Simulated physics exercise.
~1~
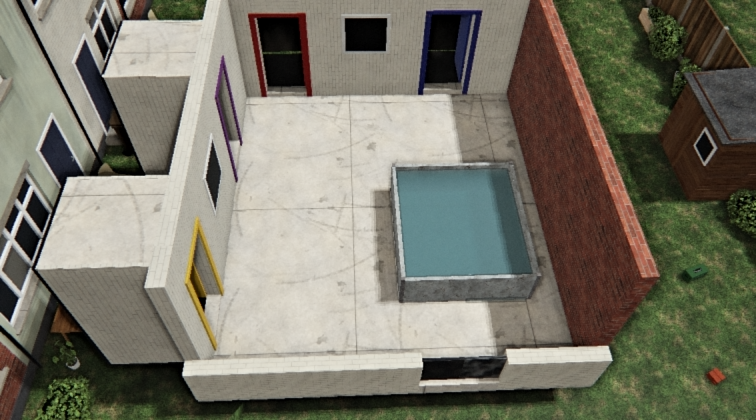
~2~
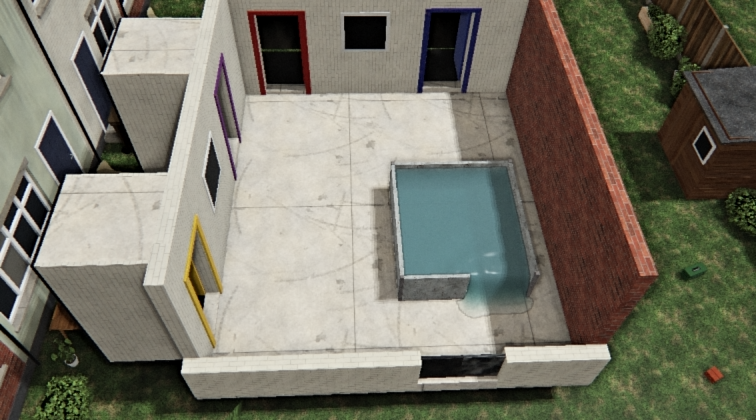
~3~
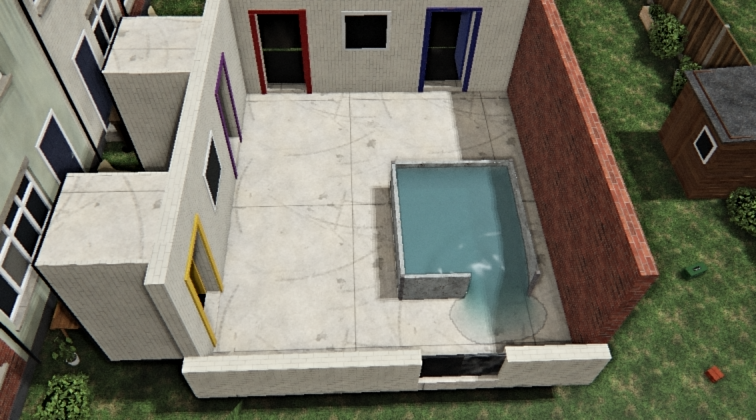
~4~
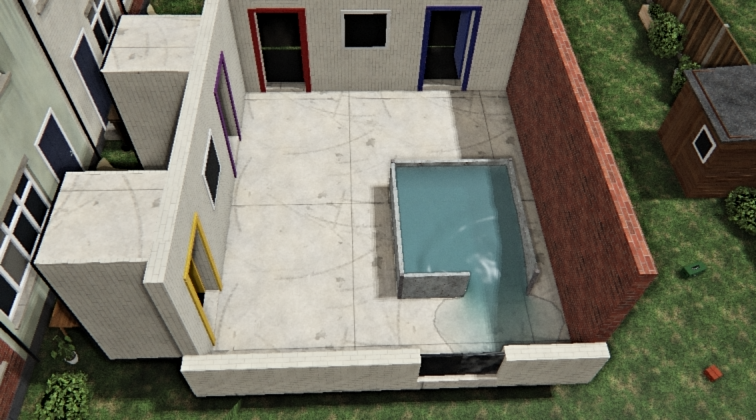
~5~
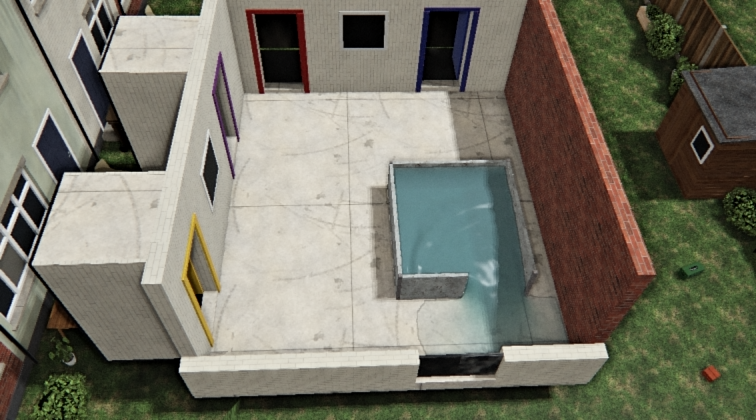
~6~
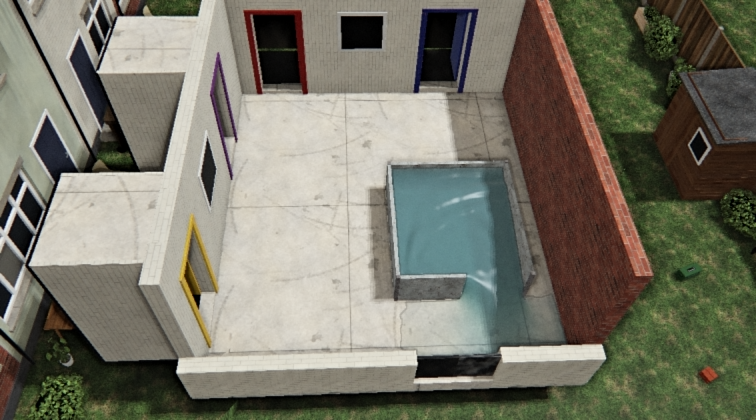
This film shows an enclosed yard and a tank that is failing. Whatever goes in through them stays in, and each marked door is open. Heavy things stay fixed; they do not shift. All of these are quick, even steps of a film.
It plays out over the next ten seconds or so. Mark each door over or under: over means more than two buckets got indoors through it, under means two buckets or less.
Purple door - under, blue door - under, red door - over, yellow door - over.
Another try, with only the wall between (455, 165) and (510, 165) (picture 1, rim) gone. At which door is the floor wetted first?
The door marked blue is first in line.
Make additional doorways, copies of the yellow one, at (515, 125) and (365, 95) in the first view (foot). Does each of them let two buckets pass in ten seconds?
Going in the given order, they come out within bounds and within bounds.
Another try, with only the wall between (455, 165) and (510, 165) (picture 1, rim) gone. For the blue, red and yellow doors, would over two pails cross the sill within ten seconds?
Lab note: The blue one tops the threshold; the red one tops the threshold; the yellow one sits below the threshold.
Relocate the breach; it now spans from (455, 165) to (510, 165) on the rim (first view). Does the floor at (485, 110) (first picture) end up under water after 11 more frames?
At that place: Awash.
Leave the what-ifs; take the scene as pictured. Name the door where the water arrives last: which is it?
The door marked red.
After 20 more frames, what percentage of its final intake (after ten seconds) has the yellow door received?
That share would be near 15 %.
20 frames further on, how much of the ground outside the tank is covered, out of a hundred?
Estimated share: About 50 %.
A moment on, water covers 10 % of the floor; the purple door not reached, the blue door not reached, the red door not reached, the yellow door not reached.
Next, water covers 25 % of the floor; the purple door not reached, the blue door not reached, the red door not reached, the yellow door not reached.
Then, water covers 50 % of the floor; the purple door not reached, the blue door not reached, the red door not reached, the yellow door over two buckets in.
Later, water covers 80 % of the floor; the purple door wet at the sill, nothing in, the blue door under two buckets in, the red door wet at the sill, nothing in, the yellow door far over two buckets in.
In the end, water covers 100 % of the floor; the purple door wet at the sill, nothing in, the blue door under two buckets in, the red door over two buckets in, the yellow door far over two buckets in.
